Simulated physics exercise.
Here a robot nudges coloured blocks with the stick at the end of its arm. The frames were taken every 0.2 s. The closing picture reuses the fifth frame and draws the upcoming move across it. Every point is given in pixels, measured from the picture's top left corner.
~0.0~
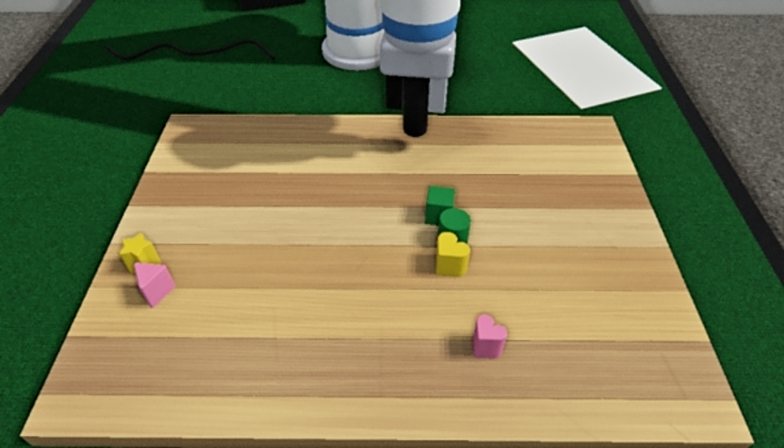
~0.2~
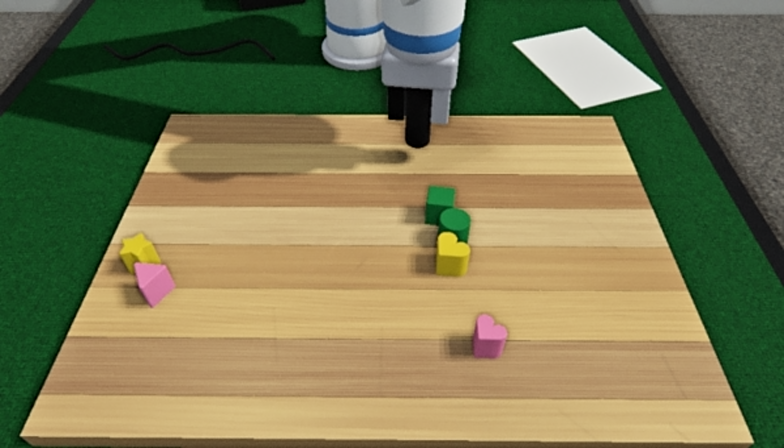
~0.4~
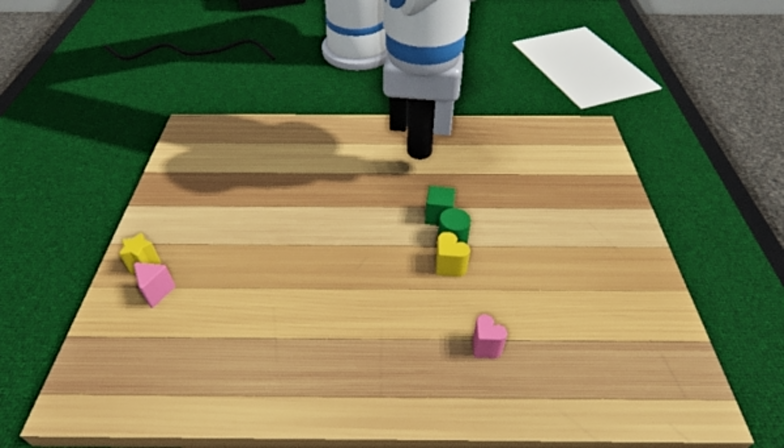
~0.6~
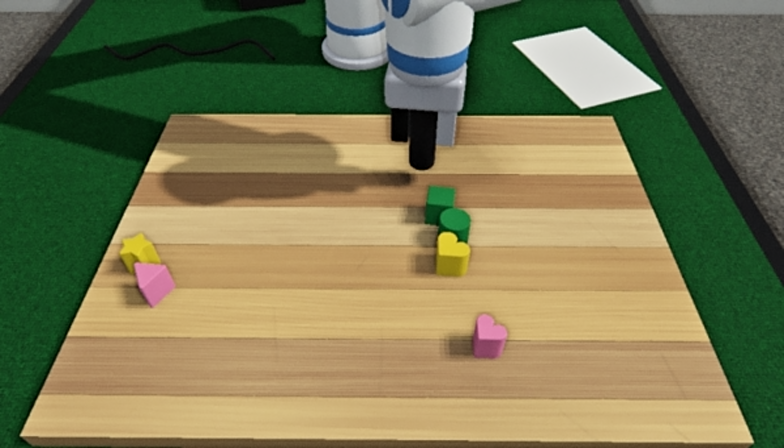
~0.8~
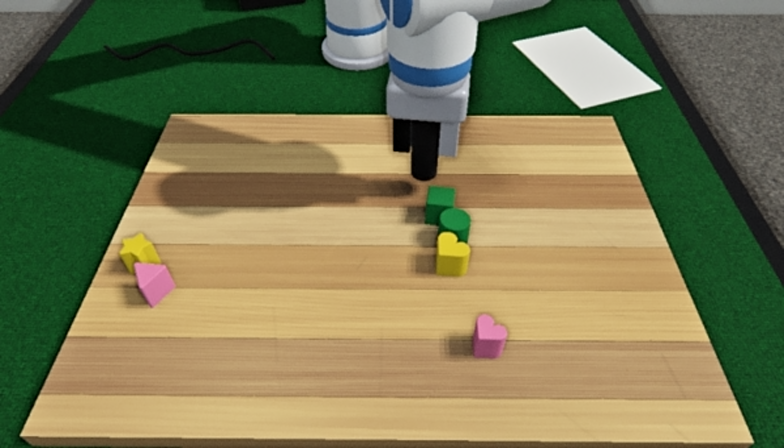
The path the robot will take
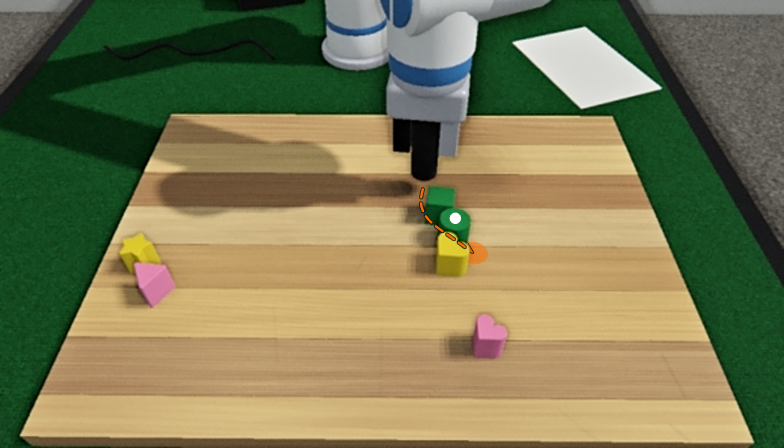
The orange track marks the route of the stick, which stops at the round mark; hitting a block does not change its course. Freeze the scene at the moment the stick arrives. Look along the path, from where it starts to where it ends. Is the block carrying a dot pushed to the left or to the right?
It slides leftward.
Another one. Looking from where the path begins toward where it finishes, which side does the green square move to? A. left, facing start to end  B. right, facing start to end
Option A.
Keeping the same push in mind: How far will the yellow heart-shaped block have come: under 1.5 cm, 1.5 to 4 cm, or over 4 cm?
It is going to finish within 1.5 cm of where it is now.
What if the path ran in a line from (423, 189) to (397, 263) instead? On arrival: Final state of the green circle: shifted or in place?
That block gets shifted.
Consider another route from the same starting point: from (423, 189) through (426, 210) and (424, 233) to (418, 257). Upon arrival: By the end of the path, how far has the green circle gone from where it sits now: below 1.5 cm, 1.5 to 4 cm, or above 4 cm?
Offset: 1.5 to 4 cm.
The line goes from (423, 189) over (424, 213) and (445, 233) to (473, 253); the dot is on the green circle.
The first path, step by step. One third of the way, stick at (425, 198); green square at (452, 203), turned 45° anticlockwise; green circle at (464, 225).
Two thirds of the way, stick at (448, 218); green square at (477, 212), turned 105° anticlockwise; green circle at (480, 235).
At the end, stick at (476, 237); green square at (492, 214), turned 135° anticlockwise; yellow heart-shaped block unmoved; green circle at (501, 249).
